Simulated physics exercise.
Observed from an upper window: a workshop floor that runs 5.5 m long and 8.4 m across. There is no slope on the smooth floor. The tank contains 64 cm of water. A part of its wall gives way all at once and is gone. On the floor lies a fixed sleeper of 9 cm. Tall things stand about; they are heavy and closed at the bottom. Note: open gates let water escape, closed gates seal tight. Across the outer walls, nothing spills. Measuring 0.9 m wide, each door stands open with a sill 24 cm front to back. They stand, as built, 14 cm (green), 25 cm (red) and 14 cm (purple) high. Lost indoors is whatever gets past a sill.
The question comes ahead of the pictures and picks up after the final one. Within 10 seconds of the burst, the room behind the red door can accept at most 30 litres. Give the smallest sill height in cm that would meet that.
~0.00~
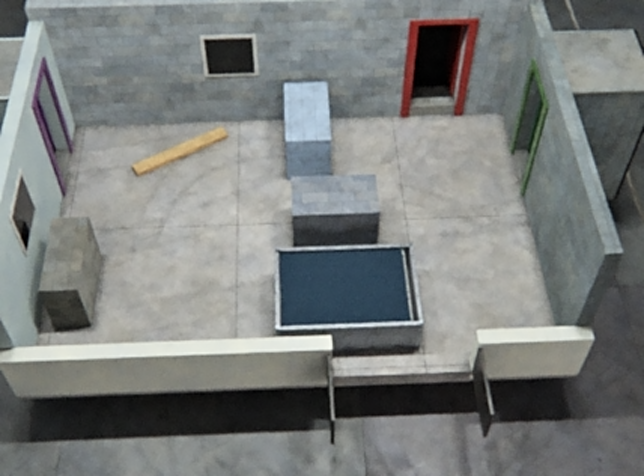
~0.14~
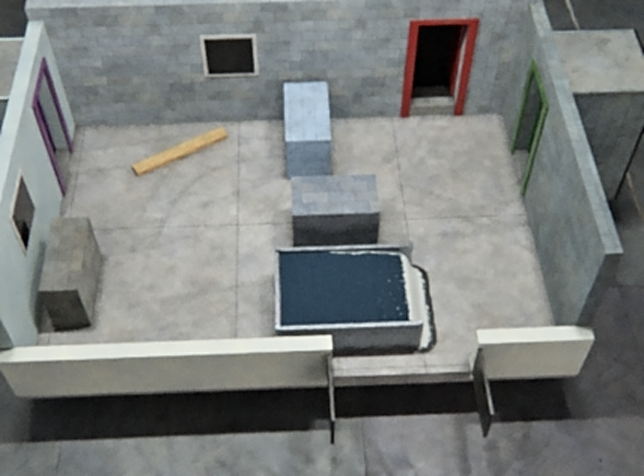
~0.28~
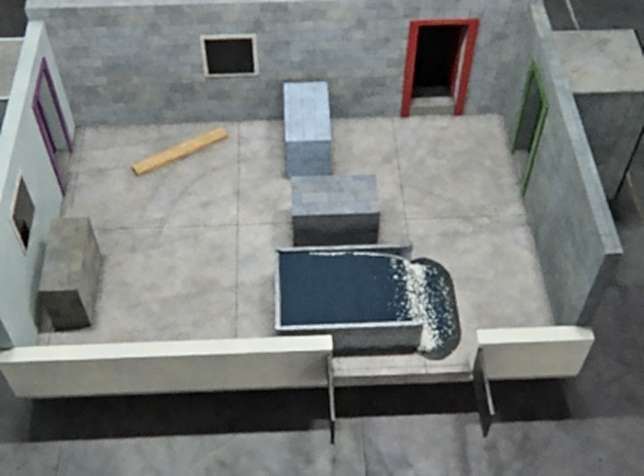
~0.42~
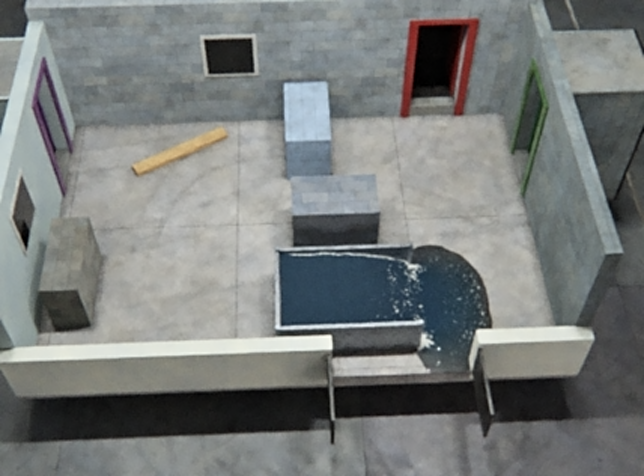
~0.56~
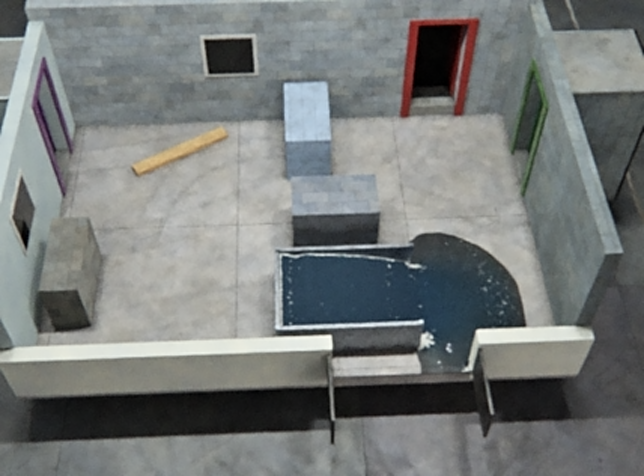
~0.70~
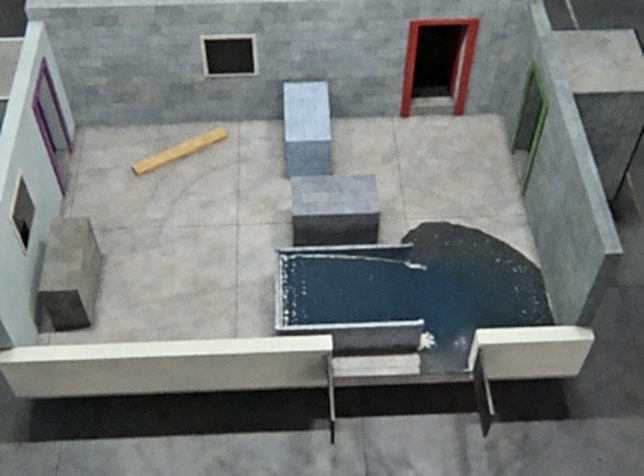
The sill would need to be about 14 cm high.
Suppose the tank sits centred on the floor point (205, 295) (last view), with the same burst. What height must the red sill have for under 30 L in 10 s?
Then roughly 7.5 cm.
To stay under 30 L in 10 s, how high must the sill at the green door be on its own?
Green door, minimum about 7.0 cm.
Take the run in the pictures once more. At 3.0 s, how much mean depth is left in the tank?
Roughly 14 cm.
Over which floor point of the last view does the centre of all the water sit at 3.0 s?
(456, 270), roughly.
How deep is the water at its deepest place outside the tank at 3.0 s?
Max depth: Around 26 cm.
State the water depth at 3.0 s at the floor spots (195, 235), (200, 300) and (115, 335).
Respectively 0 cm, 0 cm and 0 cm.
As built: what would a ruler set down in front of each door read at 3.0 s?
In cm: Green 11, red 10, purple 0.
After 1.4 s water covers 15 % of the floor, deepest (46 cm) near (556, 354); it has not reached the red door.
After 3.0 s water covers 25 % of the floor, deepest (26 cm) near (499, 116); 10 cm at the red door, 0 litres in over its 25 cm sill.
After 10.0 s water covers 60 % of the floor, deepest (10 cm) near (538, 280); 10 cm at the red door, 0 litres in over its 25 cm sill.
At the red door as built, the water arrived by 2.9 s and peaked near 21 cm at 4.0 s.
With a sill of 12 cm, 50 litres would have come in within the 10 s; with 16 cm, 15 litres. So under 30 litres takes about 14 cm.
